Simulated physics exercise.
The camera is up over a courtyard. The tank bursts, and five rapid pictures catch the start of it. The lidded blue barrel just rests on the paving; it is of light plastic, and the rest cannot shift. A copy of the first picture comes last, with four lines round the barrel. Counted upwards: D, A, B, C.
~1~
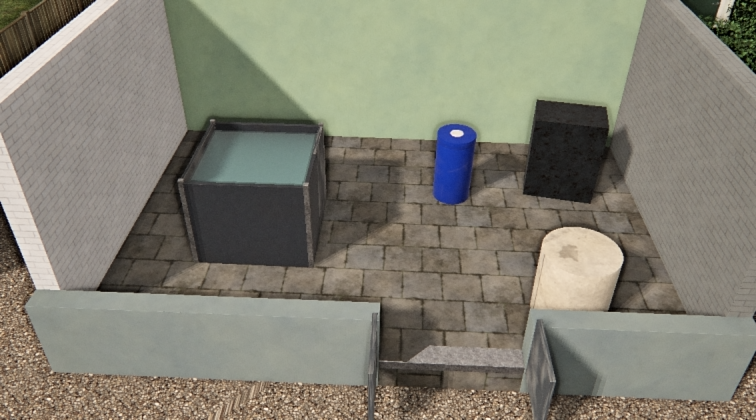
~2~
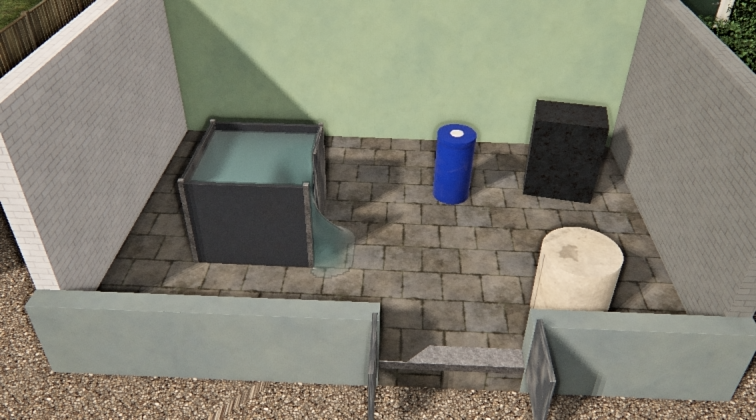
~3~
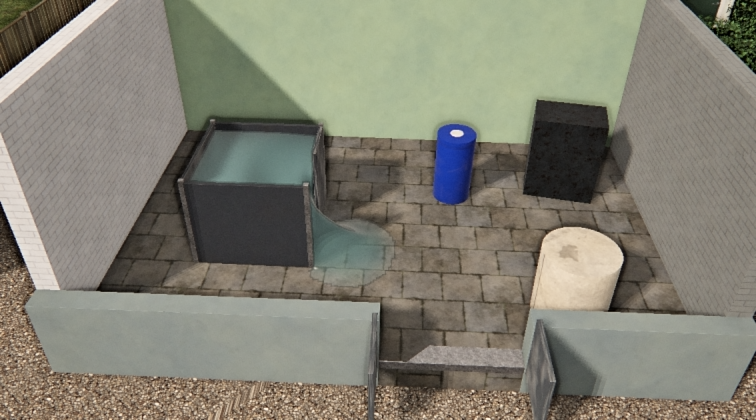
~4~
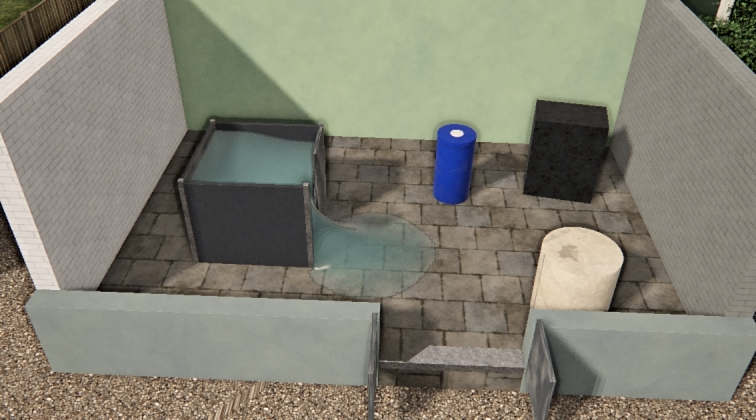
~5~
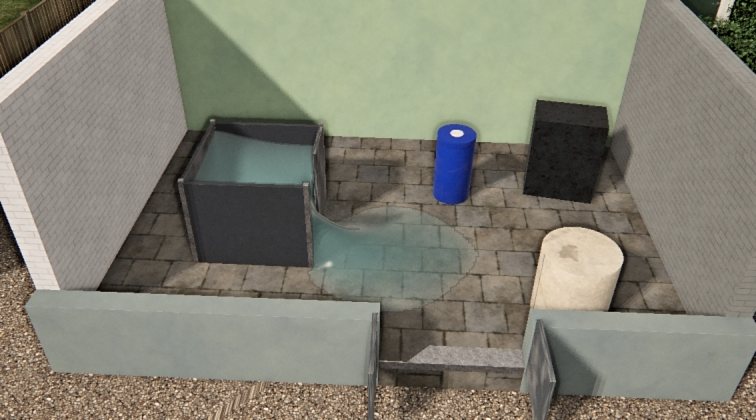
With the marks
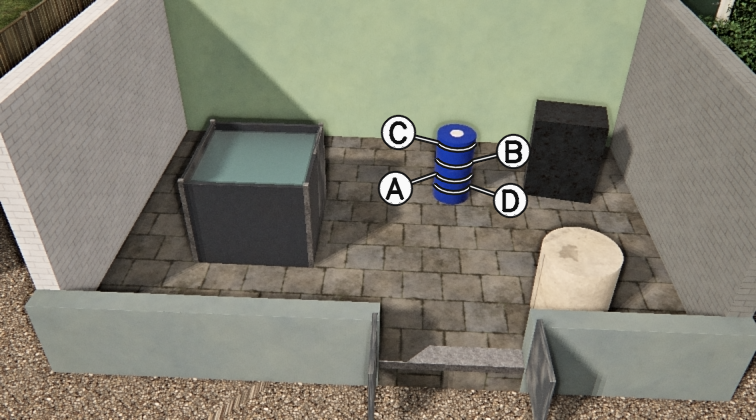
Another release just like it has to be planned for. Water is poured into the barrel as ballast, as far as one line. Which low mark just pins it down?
The answer is level D.
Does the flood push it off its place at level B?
No, not at all.
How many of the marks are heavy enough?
All of the four.
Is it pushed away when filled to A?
No, that is safe.
In white, A at (454, 181); B at (455, 167); C at (457, 150); D at (453, 192); from the bottom up D, A, B, C.
With A, it does not move.
With B, it does not move.
With C, it does not move.
With D, it does not move.
